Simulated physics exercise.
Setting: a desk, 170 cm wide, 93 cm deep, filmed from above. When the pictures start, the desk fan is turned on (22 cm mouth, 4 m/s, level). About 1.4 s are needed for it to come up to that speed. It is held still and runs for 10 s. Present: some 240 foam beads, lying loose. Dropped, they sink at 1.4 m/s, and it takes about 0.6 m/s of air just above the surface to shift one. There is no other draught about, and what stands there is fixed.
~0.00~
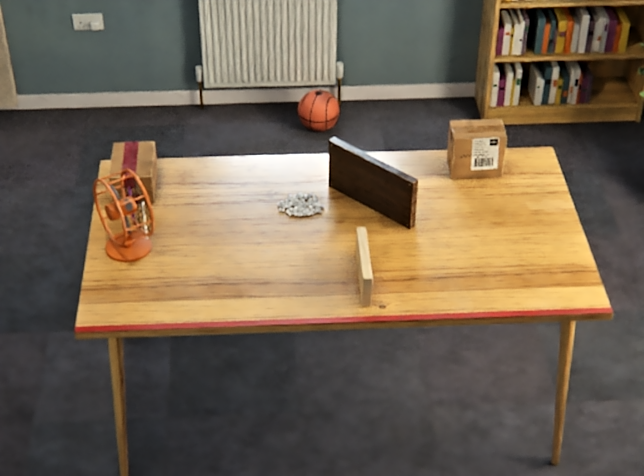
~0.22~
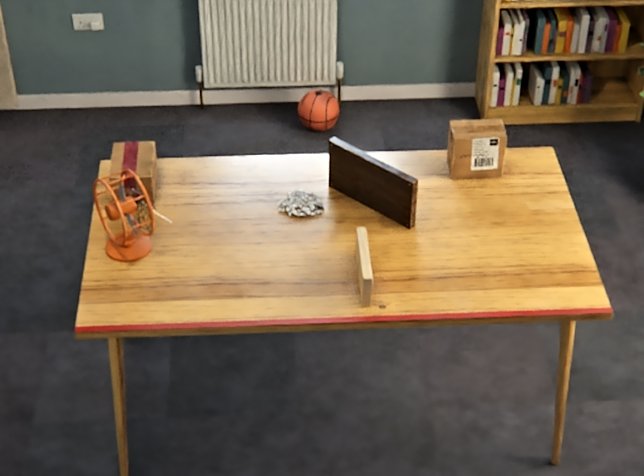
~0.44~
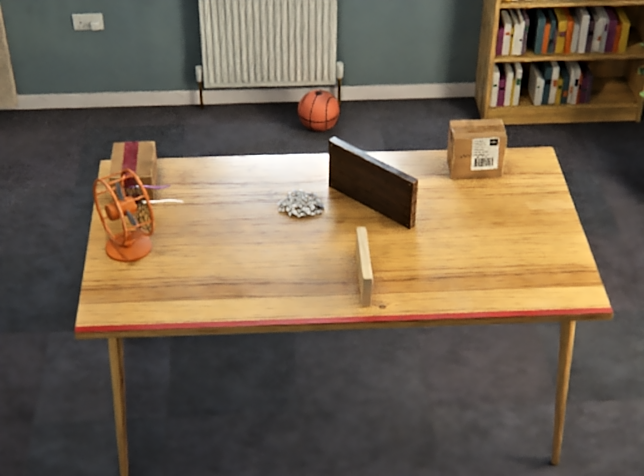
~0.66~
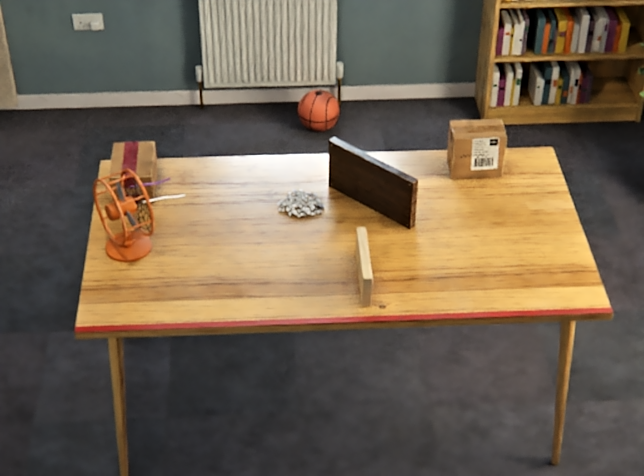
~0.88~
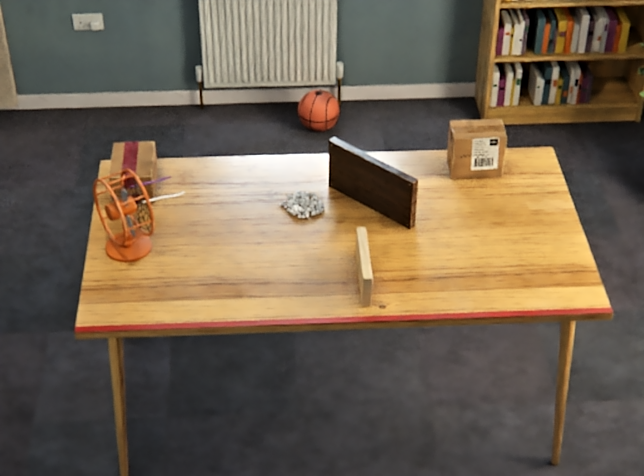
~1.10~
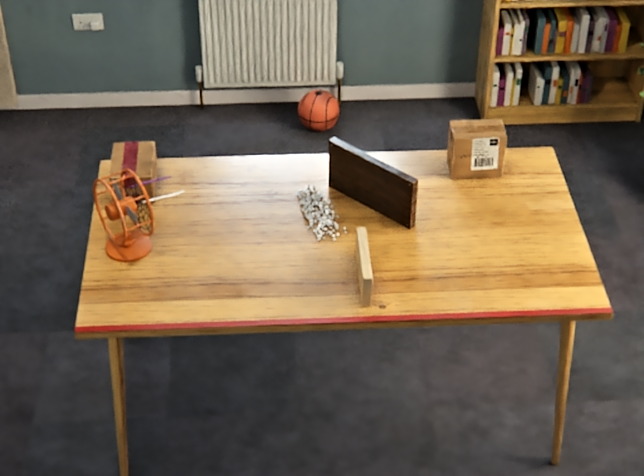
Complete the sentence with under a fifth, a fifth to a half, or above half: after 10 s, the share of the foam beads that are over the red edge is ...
After 10 s, the share is above half.
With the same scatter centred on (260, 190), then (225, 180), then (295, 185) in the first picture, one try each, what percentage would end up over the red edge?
0 %, 0 %, 0 %.
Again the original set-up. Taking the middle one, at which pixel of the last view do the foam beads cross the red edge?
The middle of the crossings lies near (416, 320) in the last picture.
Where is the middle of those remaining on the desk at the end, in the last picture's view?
It lands close to (345, 294) in the last picture.
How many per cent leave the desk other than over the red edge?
About 5 %.
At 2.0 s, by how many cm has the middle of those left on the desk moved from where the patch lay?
Roughly 50 cm.
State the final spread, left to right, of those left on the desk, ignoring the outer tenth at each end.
20 centimetres or so.
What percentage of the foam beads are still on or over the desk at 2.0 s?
Roughly 60 per cent.
After 2.0 s the count stands so, 40 % are over the red edge; the middle of those still in play is near (378, 290).
After 3.2 s the count stands so, 53 % are over the red edge; the middle of those still in play is near (379, 298).
After 5.5 s the count stands so, 68 % are over the red edge; the middle of those still in play is near (348, 300).
After 10.0 s, at the end, 72 % are over the red edge; the middle of those still in play is near (345, 294).
